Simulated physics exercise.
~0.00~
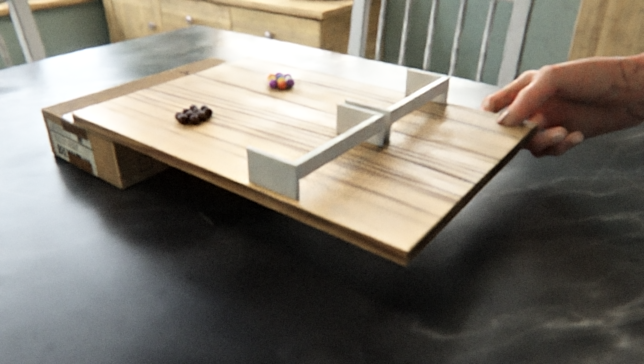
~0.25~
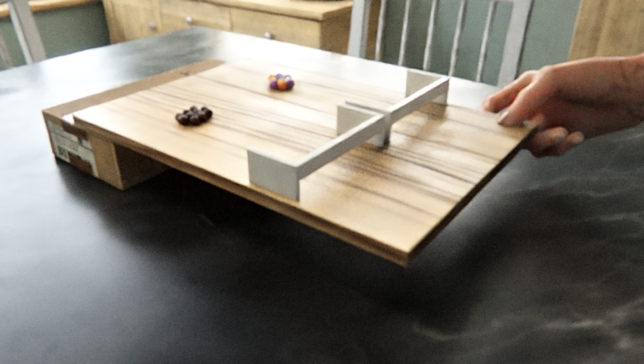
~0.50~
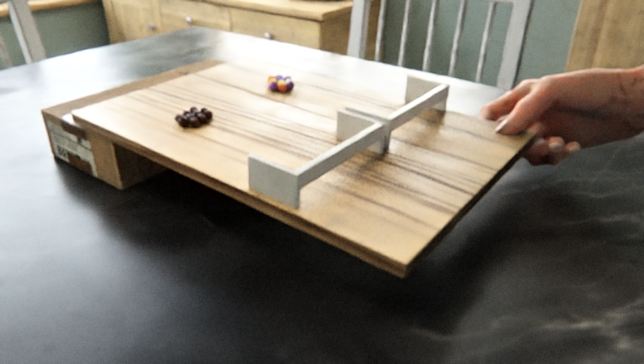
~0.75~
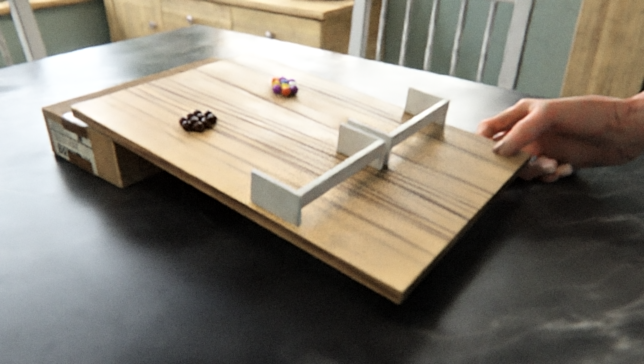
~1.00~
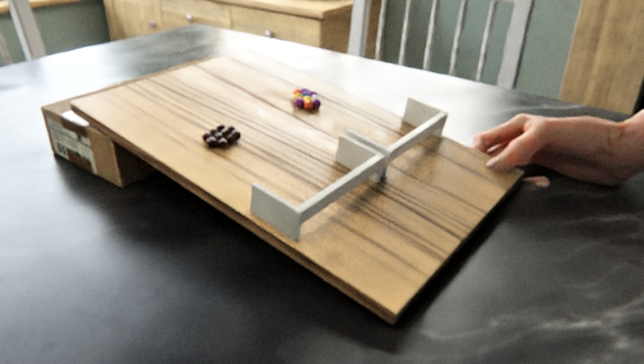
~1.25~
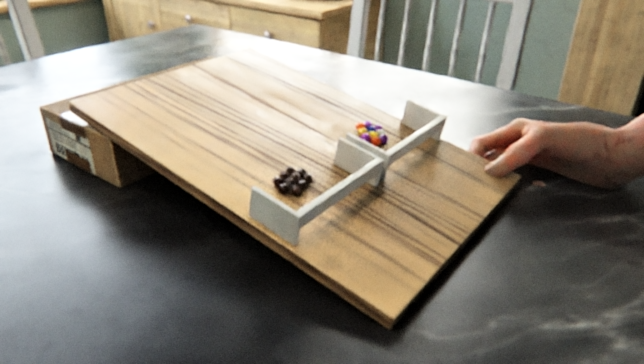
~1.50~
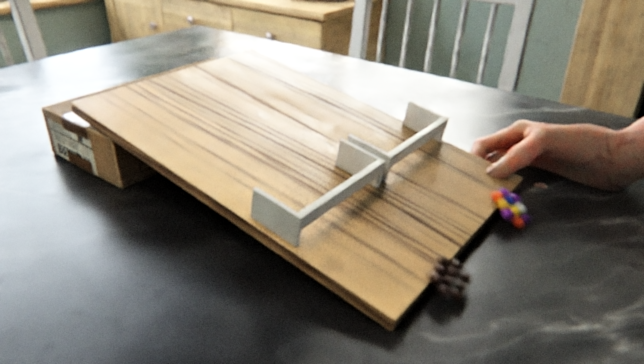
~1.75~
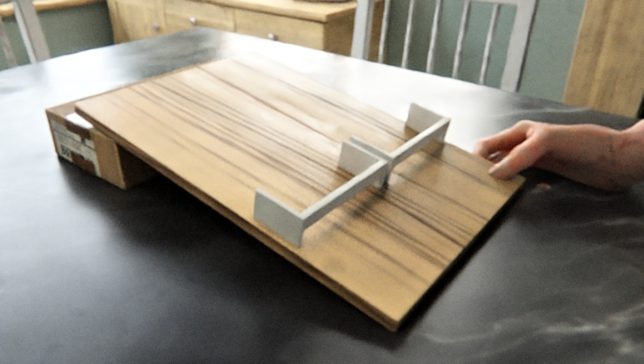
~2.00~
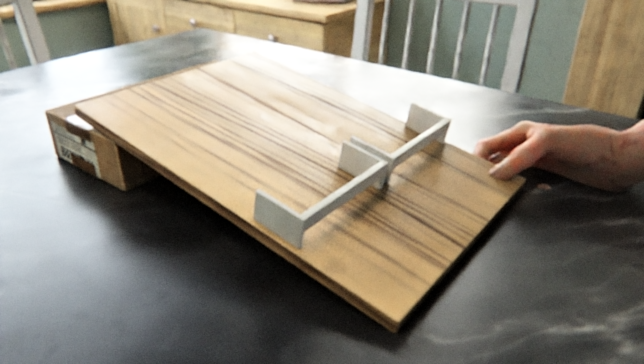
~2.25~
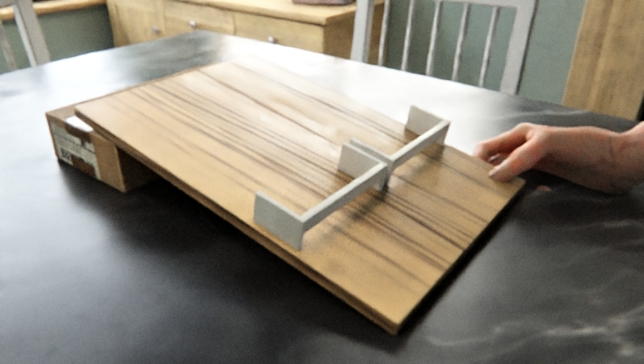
Two small clusters slide down a lowering wooden board, pass beneath white bars, and disappear.
